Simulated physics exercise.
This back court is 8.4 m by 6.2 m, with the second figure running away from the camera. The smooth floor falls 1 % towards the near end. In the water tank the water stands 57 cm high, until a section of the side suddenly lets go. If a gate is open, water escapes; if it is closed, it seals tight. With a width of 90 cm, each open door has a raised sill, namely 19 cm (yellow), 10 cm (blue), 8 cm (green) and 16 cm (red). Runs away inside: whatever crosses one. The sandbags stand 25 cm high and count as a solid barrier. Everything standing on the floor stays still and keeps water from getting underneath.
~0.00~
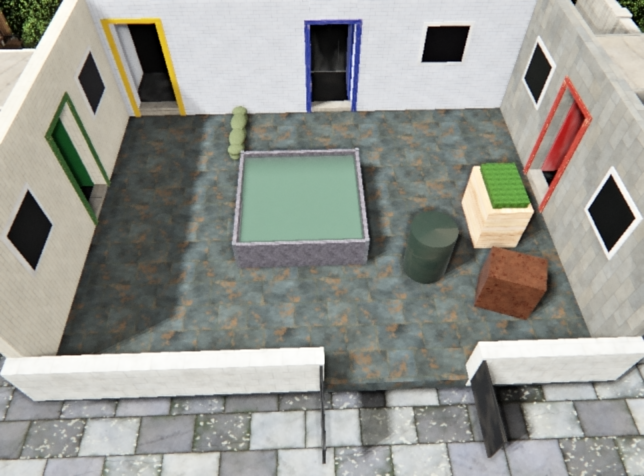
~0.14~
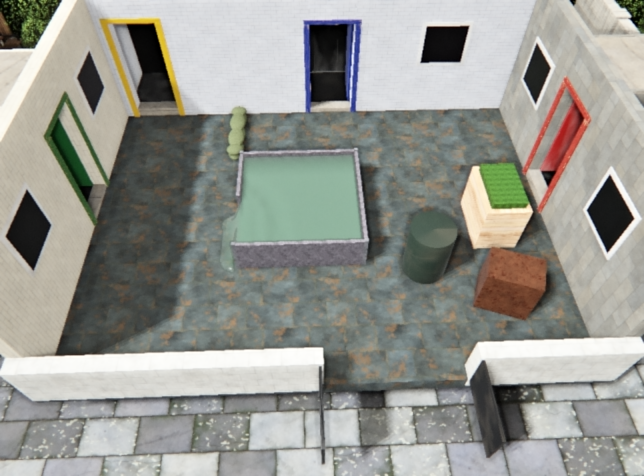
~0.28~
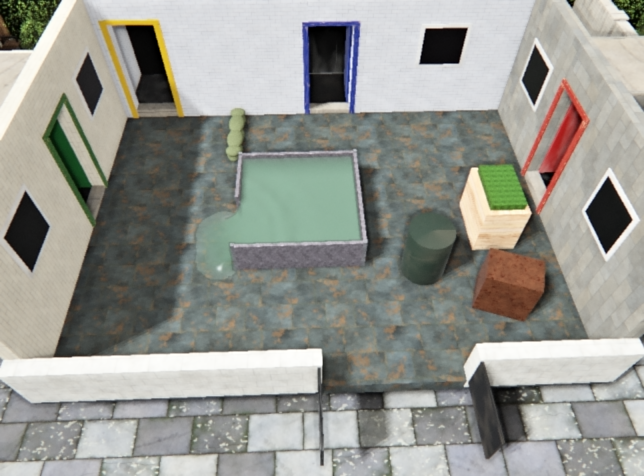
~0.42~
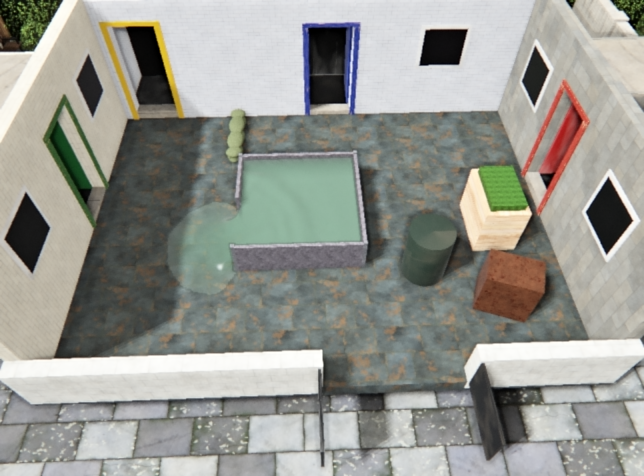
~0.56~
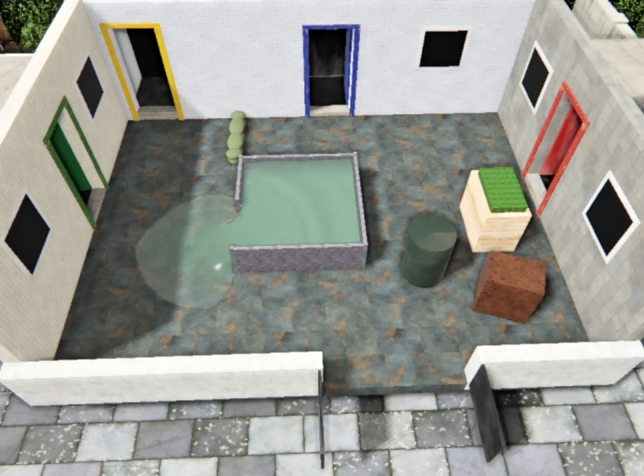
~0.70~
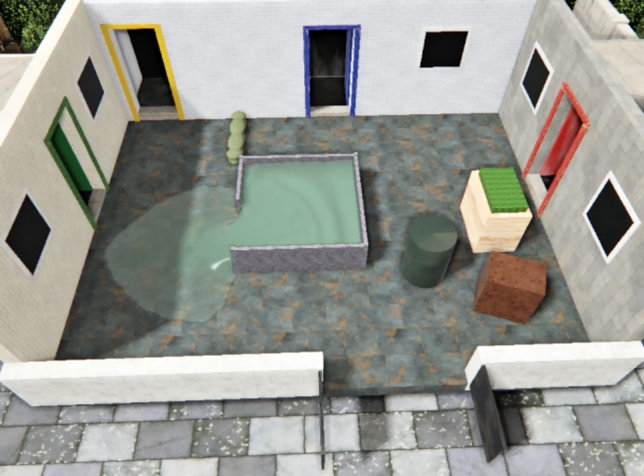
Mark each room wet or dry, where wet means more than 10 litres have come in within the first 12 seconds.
Yellow door - dry, blue door - dry, green door - wet, red door - dry.
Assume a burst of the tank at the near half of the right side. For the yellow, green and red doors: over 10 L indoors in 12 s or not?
Then: Yellow short of it, green short of it, red short of it.
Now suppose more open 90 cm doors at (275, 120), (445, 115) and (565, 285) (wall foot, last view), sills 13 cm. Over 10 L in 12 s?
First doorway falls short, second falls short, third falls short.
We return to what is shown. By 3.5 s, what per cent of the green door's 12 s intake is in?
Estimate: Around 65 per cent.
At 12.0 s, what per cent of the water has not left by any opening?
Around 90 per cent of the water.
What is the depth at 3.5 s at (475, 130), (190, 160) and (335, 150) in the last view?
Depths: About 0, 1 and 0 centimetres.
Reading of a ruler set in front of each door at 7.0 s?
Depths in cm: Yellow 10, blue 1, green 10, red 0.
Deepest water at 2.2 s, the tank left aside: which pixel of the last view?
In the final picture, near (48, 383).
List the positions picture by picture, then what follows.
Still water, 57 cm deep, in the water tank at (300, 196), in the first picture.
Water pours out at (240, 233) and has run 0.6 m, to (230, 268); typically 10 cm deep outside, 57 cm at the water tank's back, in the second picture.
The front is at (211, 275), 0.8 m from the gap at (240, 236); 0.9 m2 of floor is under water; 57 cm left at the back of the water tank, in the third picture.
Water pours out at (240, 238) and has run 1.3 m, to (174, 232); typically 7 cm deep outside, 57 cm at the water tank's back, in the fourth picture.
The front is at (144, 239), 1.8 m from the gap at (240, 239); 3.0 m2 of floor is under water; 58 cm left at the back of the water tank, in the fifth picture.
Water pours out at (241, 239) and has run 2.3 m, to (110, 259); typically 4 cm deep outside, 57 cm at the water tank's back, in the sixth picture.
After 1.4 s water covers 20 % of the floor and is deepest (32 cm) near (228, 253); yellow door not reached, blue door not reached, green door 15 cm at the sill, 3 L in, red door not reached.
After 2.2 s water covers 20 % of the floor and is deepest (44 cm) near (48, 383); yellow door not reached, blue door not reached, green door 20 cm at the sill, 34 L in, red door not reached.
After 3.5 s water covers 30 % of the floor and is deepest (27 cm) near (74, 300); yellow door 15 cm at the sill, 0 L in, blue door not reached, green door 16 cm at the sill, 96 L in, red door not reached.
After 7.0 s water covers 60 % of the floor and is deepest (16 cm) near (48, 383); yellow door 10 cm at the sill, 0 L in, blue door not reached, green door 10 cm at the sill, 144 L in, red door not reached.
After 12.0 s water covers 80 % of the floor and is deepest (13 cm) near (48, 383); yellow door 6 cm at the sill, 0 L in, blue door not reached, green door 6 cm at the sill, 148 L in, red door 4 cm at the sill, 0 L in.
